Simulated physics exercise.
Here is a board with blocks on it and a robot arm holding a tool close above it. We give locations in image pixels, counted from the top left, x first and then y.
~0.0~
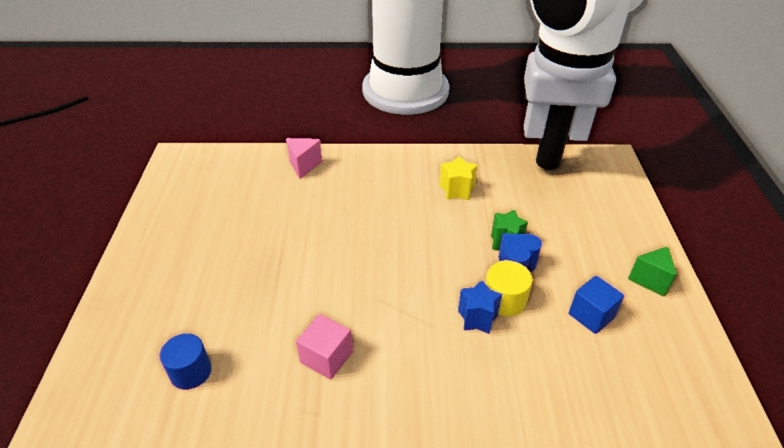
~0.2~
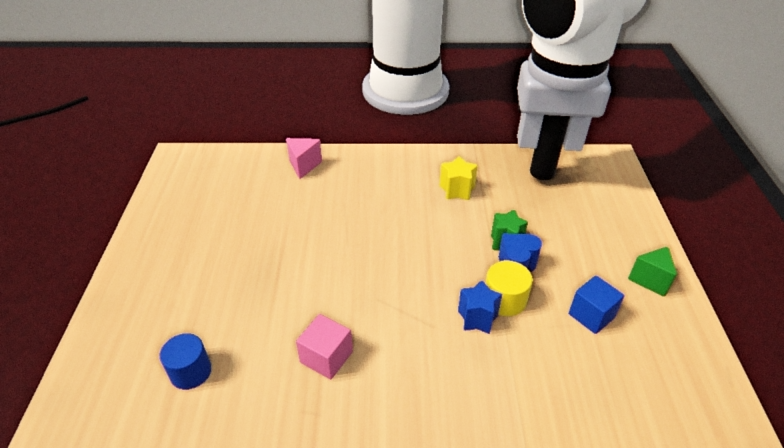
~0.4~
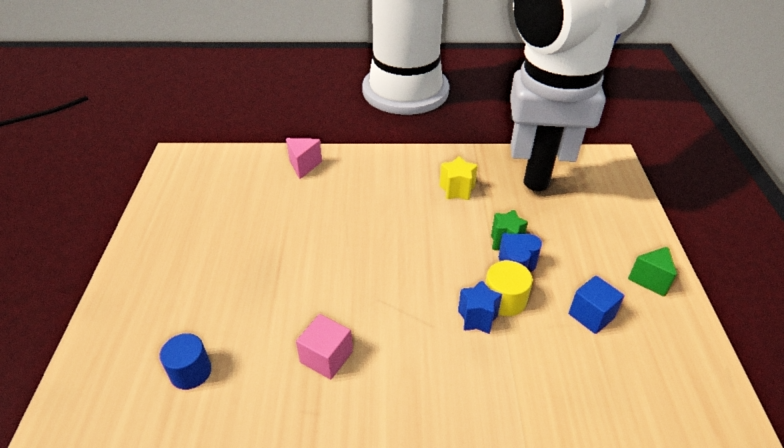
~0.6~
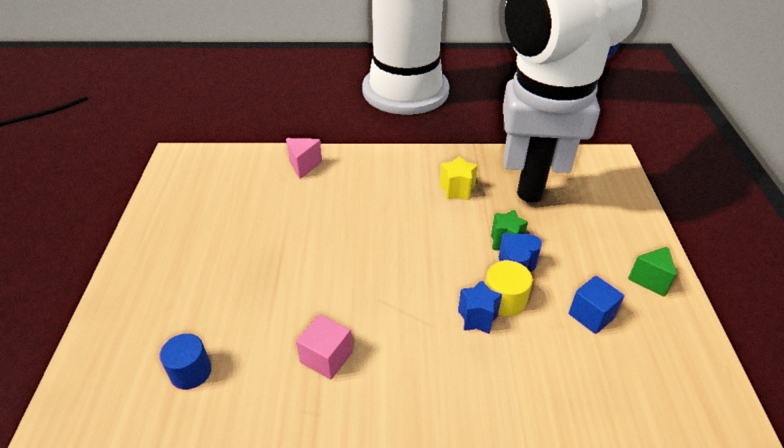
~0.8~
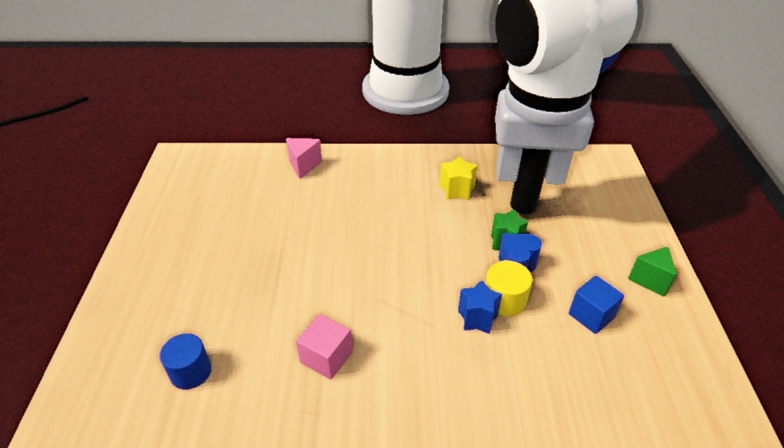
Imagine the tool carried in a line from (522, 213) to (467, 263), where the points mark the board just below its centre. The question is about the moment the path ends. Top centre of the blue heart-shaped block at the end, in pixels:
Its top middle: (534, 258).
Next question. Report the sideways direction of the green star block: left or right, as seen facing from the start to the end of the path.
The shift is leftward.
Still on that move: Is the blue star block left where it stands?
My answer is yes.
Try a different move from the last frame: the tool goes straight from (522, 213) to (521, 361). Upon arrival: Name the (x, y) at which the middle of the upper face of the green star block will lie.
Its top centre lands on (499, 230).
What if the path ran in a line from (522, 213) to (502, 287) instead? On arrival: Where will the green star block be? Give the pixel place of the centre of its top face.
My estimate: (484, 239).
What follows on the original path. One third of the way, tool at (506, 222); yellow circle at (511, 280); green star block at (510, 229), turned 25° anticlockwise; blue heart-shaped block at (527, 251).
Two thirds of the way, tool at (488, 238); yellow circle at (512, 283); green star block at (502, 243), turned 65° anticlockwise; blue heart-shaped block at (534, 258), turned 25° anticlockwise.
At the end, tool at (468, 255); blue star block in place; yellow circle at (512, 283); green star block at (498, 251), turned 110° anticlockwise; blue heart-shaped block at (534, 258), turned 25° anticlockwise.
